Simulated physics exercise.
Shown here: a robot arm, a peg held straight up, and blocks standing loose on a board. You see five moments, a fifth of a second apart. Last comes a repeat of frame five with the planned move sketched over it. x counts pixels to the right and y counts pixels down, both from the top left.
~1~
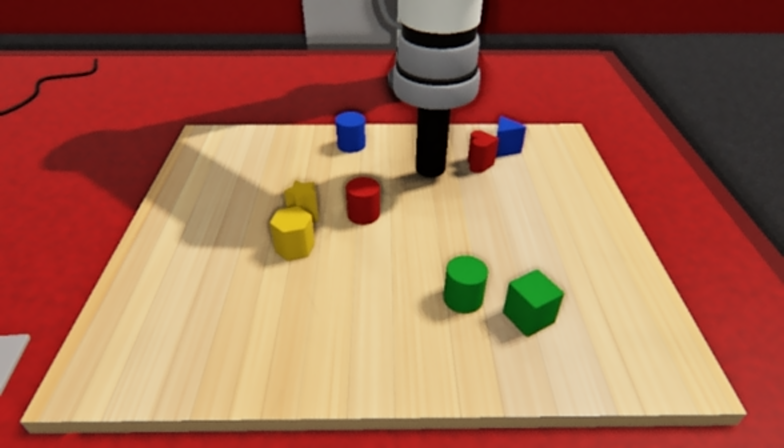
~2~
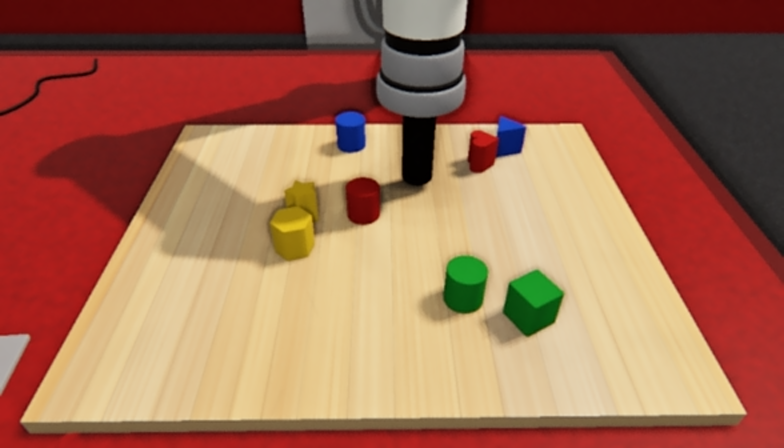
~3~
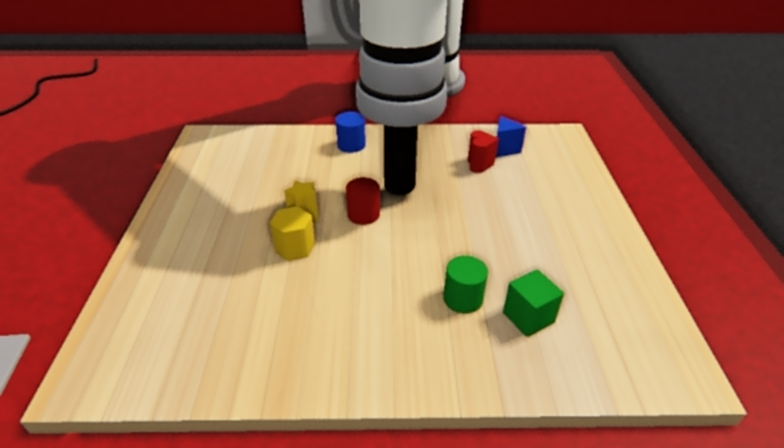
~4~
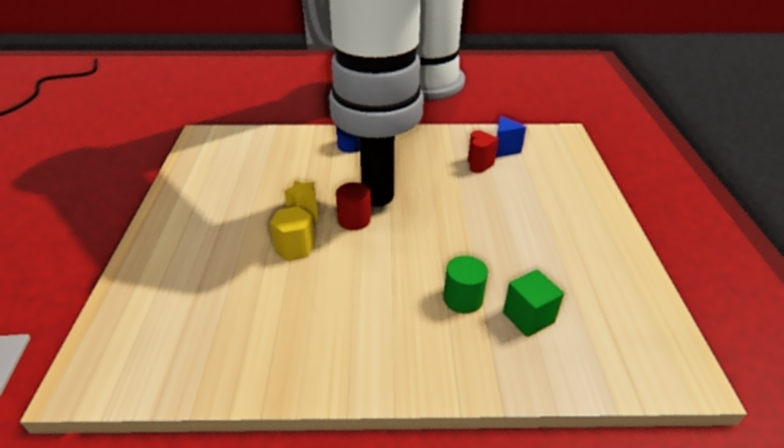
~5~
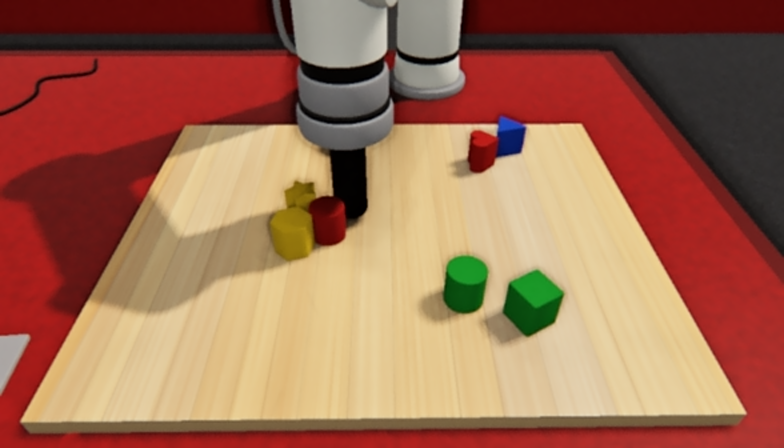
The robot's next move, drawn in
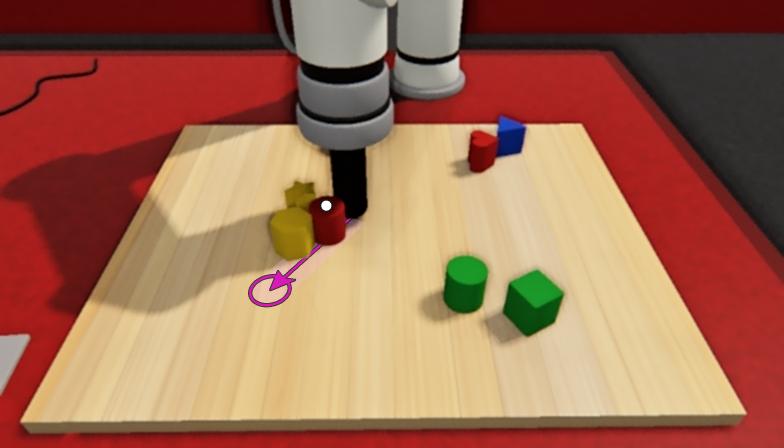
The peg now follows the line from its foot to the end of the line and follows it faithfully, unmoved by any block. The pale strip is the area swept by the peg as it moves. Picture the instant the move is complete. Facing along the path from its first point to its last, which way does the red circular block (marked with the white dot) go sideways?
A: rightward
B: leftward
B (leftward)
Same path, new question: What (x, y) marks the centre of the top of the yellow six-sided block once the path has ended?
About (241, 240).
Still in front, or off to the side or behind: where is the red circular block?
The peg pushes it to the end.
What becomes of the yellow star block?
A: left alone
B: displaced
A - left alone.
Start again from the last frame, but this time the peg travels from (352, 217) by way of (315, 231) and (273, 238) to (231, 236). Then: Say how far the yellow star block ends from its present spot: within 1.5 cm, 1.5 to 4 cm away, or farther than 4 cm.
The best fit is 1.5 to 4 cm.
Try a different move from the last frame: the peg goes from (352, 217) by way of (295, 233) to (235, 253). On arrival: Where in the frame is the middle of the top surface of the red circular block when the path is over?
I'd expect the centre of its top face to be at (300, 227).
Path on the board, from (352, 217) directly to (270, 290); the dot is on the red circular block.
The first path, step by step. One third of the way, peg (325, 232); yellow six-sided block (260, 233), turned 70° clockwise; red circular block (301, 232).
Two thirds of the way, peg (299, 256); yellow six-sided block (250, 238), turned 110° clockwise; red circular block (276, 259).
At the end, peg (268, 283); yellow six-sided block (241, 240), turned 135° clockwise; yellow star block in place; red circular block (249, 291).
